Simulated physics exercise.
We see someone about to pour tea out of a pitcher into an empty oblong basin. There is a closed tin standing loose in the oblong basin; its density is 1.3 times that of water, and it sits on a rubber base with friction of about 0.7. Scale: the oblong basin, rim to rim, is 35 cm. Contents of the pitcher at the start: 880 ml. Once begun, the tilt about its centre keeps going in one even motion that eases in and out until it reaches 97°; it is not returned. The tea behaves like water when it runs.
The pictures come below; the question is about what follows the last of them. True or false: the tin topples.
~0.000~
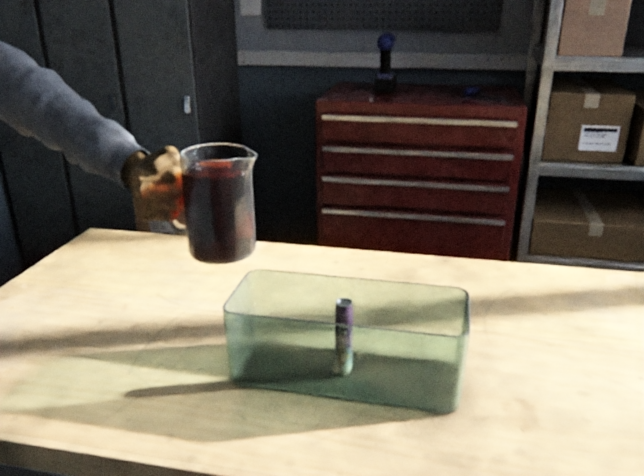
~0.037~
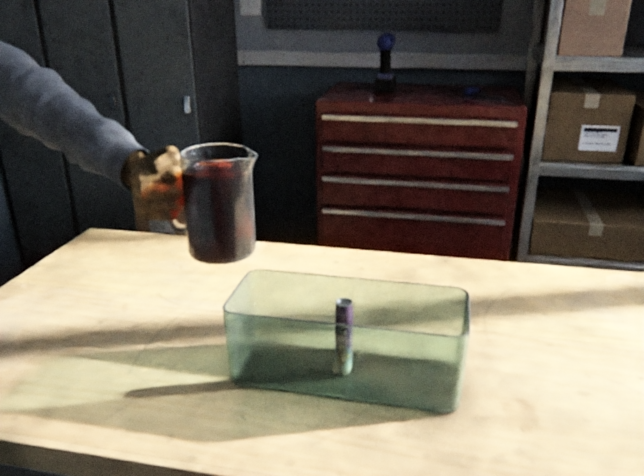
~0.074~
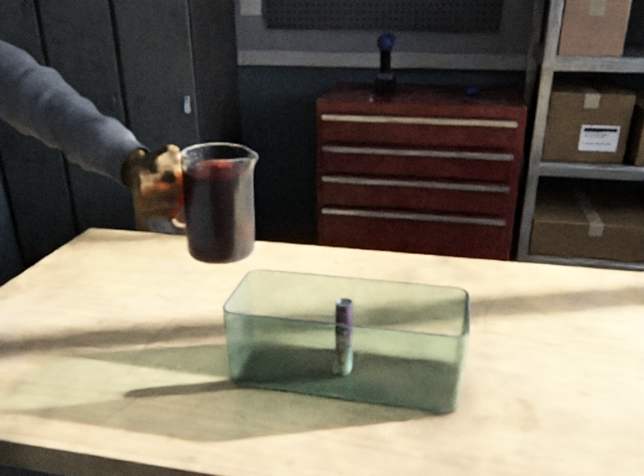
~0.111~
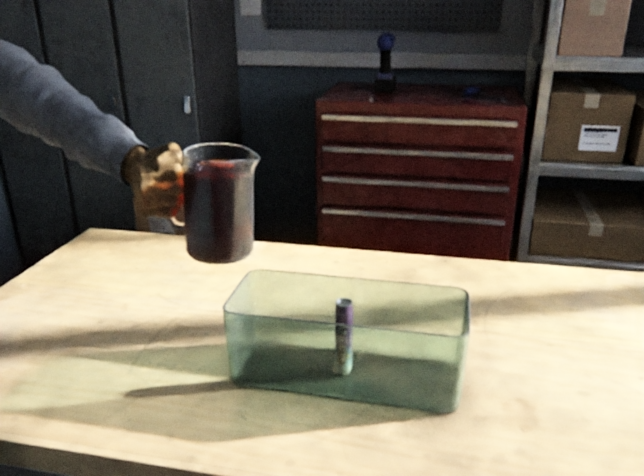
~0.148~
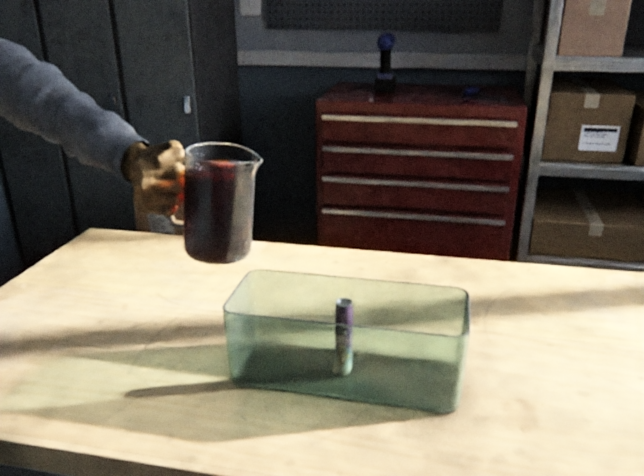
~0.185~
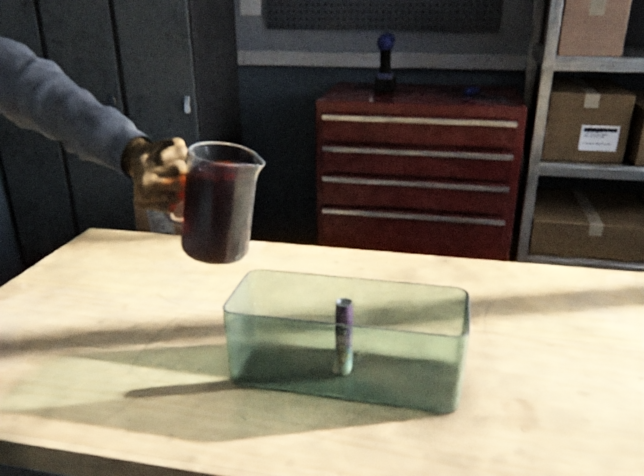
True.
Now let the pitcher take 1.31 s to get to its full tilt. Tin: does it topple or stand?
Then the tin tumbles.
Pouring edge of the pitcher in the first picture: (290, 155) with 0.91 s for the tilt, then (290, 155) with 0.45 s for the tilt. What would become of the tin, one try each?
Trial 1 - tin stays standing; trial 2 - tin stays standing.
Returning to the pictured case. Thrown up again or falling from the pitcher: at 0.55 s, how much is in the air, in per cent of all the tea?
Roughly 9 percent.
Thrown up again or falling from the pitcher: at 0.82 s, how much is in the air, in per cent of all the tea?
18 per cent or so.
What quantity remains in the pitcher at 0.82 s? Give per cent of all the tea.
Roughly 54 per cent.
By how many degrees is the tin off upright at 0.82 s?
I'd say it is close to 10 degrees off upright.
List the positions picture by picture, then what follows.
In the first picture, it leans 0°; its right rim is at (256, 156); the tea meets the walls at (188, 165) and (249, 169); the oblong basin's rim runs from (236, 290) to (469, 313); the tin's top is at (344, 305).
In the second picture, it leans 0°; its right rim is at (256, 156); the tea meets the walls at (188, 165) and (249, 169).
In the third picture, it leans 2°; its right rim is at (257, 157); the tea meets the walls at (189, 165) and (251, 170).
In the fourth picture, it leans 4°; its right rim is at (259, 158); the tea meets the walls at (190, 164) and (251, 170).
In the fifth picture, it leans 6°; its right rim is at (261, 161); the tea meets the walls at (191, 165) and (253, 171).
In the sixth picture, it leans 10°; its right rim is at (264, 164); the tea meets the walls at (193, 167) and (256, 172).
Then, 0.55 s in, the tilt is 64° and 91 per cent is still to pour; the tin stands where it began.
Then, 0.82 s in, the tilt is 95° and 55 per cent is still to pour; the tin leans 12°.
Then, 1.10 s in, the tilt is 97° and 18 per cent is still to pour; the tin lies on its side.
Then, 1.41 s in, the tilt is 97° and 5 per cent is still to pour; the tin lies on its side.
Finally, the tin lies on its side.
